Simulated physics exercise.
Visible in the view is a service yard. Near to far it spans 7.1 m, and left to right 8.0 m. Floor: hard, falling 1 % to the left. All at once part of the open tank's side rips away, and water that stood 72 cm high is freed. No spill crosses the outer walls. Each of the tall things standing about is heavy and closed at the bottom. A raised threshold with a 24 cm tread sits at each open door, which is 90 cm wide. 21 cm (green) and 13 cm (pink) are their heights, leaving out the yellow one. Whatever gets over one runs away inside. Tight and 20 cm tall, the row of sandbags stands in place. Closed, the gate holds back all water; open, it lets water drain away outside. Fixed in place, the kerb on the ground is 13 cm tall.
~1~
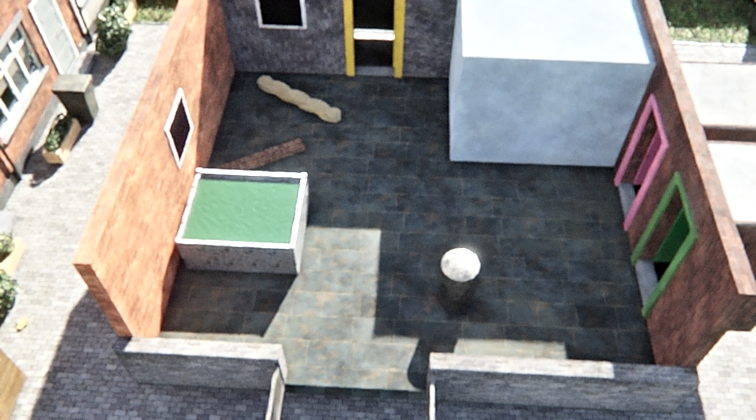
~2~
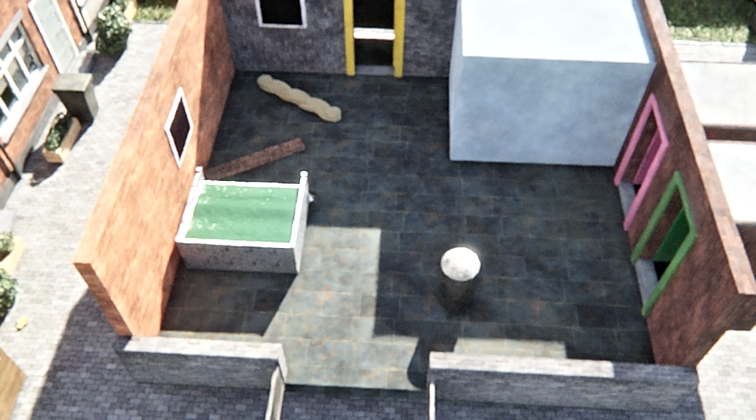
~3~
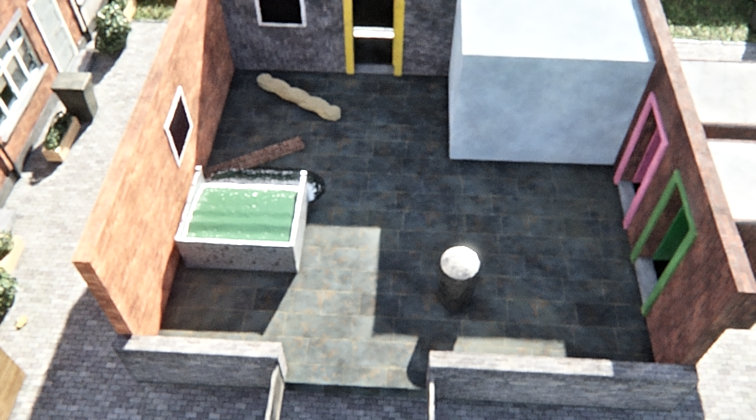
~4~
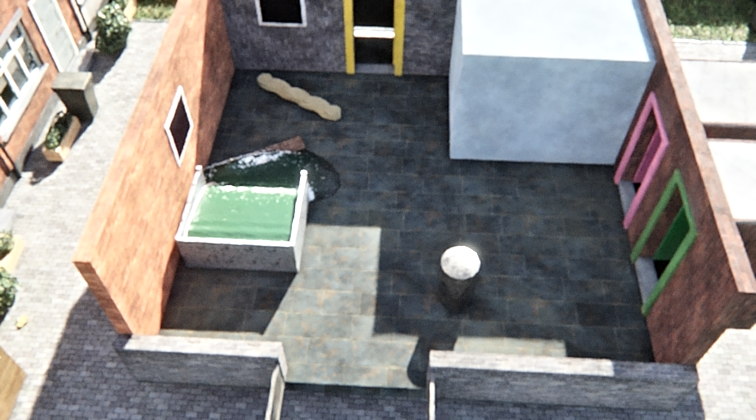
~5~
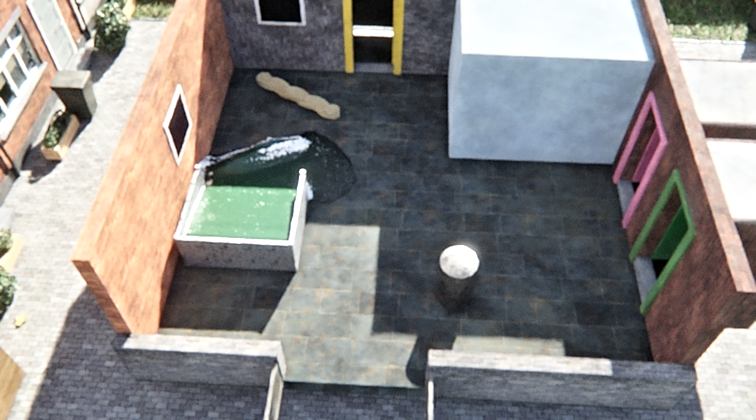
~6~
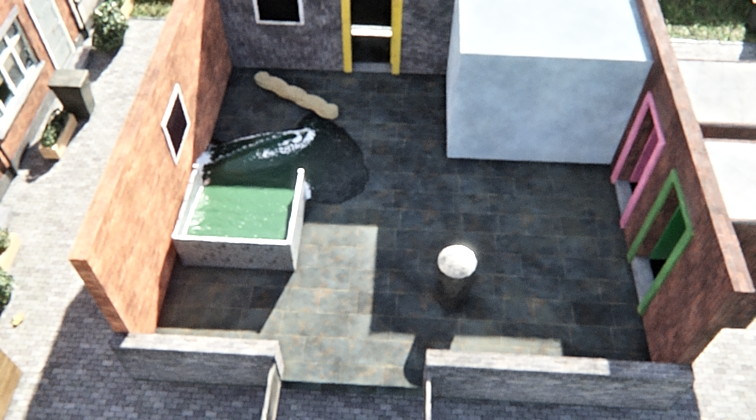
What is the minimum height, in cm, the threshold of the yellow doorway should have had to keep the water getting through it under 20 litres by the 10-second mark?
11.5 cm.
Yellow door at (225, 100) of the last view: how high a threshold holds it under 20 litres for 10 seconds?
It needs roughly 21 cm.
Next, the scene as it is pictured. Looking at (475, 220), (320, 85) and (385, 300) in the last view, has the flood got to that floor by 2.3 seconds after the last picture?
Point by point: Bone dry, then soaked, then bone dry.
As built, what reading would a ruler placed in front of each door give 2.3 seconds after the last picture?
Lab note, cm: Green 0; pink 0; yellow 9.
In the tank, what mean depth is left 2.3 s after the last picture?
It averages roughly 12 centimetres.
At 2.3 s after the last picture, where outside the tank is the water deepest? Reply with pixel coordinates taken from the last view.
About (232, 69).
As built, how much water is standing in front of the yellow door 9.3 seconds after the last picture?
Depth: Near 6.5 cm.
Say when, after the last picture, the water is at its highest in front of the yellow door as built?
Peak time: About 2.8 s.
Then, 0.7 s after the last picture water covers 25 % of the floor, deepest (38 cm) near (229, 172); it has not reached the yellow door.
Then, 2.3 s after the last picture water covers 40 % of the floor, deepest (30 cm) near (232, 69); 9 cm at the yellow door, 17 litres in over its 5 cm threshold.
Then, 9.3 s after the last picture water covers 85 % of the floor, deepest (12 cm) near (204, 164); 7 cm at the yellow door, 105 litres in over its 5 cm threshold.
At the yellow door as built, the water peaked near 15 cm, 2.9 s after the last picture.
Run again over the same 10 s with other heights there, 31 litres in over 10 cm, 11 litres over 13.5 cm. The limit of 20 litres is kept from about 11.5 cm up.
